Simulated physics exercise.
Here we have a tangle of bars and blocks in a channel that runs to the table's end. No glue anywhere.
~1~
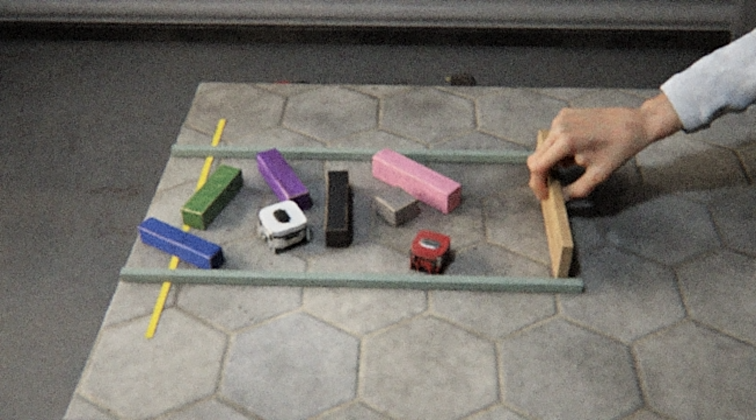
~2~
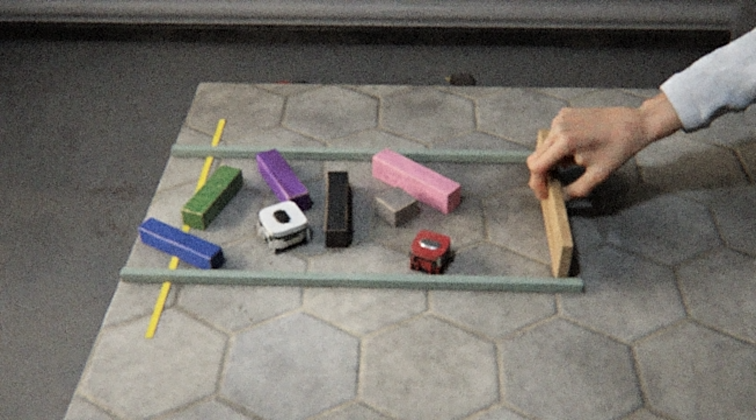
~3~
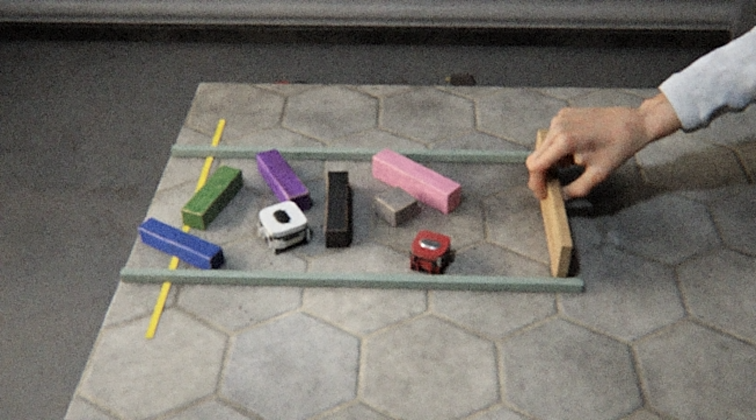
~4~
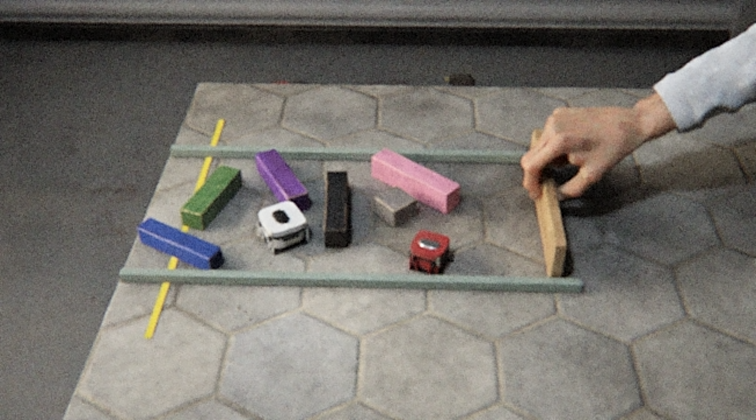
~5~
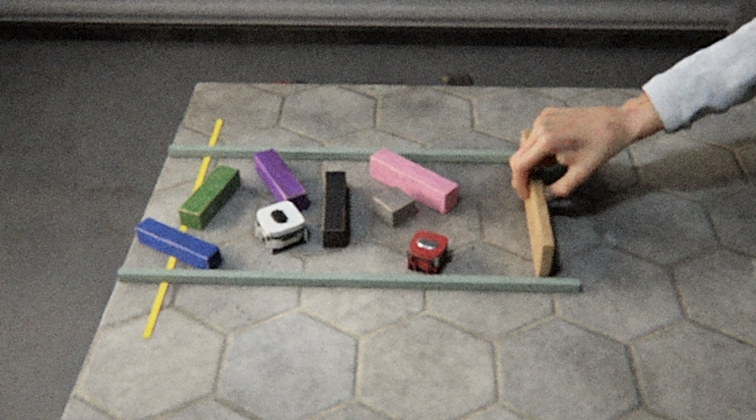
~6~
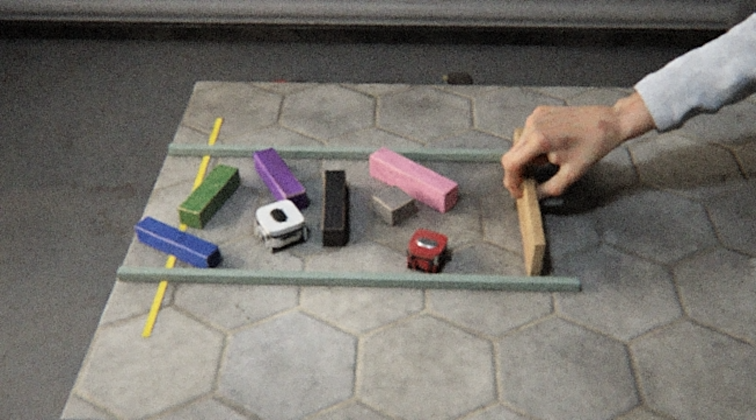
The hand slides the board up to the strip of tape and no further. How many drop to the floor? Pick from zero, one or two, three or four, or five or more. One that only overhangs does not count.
The number that fall off is three or four.
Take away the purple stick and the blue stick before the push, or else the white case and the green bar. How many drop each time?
First 2, then 2.
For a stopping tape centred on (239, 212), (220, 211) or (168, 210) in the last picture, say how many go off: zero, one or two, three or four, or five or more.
For each place: Zero; 1 or 2; 5 or more.
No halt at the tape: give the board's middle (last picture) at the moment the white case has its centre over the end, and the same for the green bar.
Its middle is around (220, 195) and around (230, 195).
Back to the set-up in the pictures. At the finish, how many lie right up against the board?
In contact: 3.
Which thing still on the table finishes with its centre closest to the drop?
That is the black stick.
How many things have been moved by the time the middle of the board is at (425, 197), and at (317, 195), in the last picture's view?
3 and 6.
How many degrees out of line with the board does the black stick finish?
Roughly 10° out of line.
Soon after, none off yet; blue stick at rest near (178, 244); green bar at rest near (210, 196); purple stick at rest near (280, 179).
Then, none off yet; blue stick at rest near (178, 244); green bar moving near (202, 194); purple stick moved a little near (242, 179).
At rest, the number that fall off is three or four; fallen, white case, purple stick, green bar and blue stick.
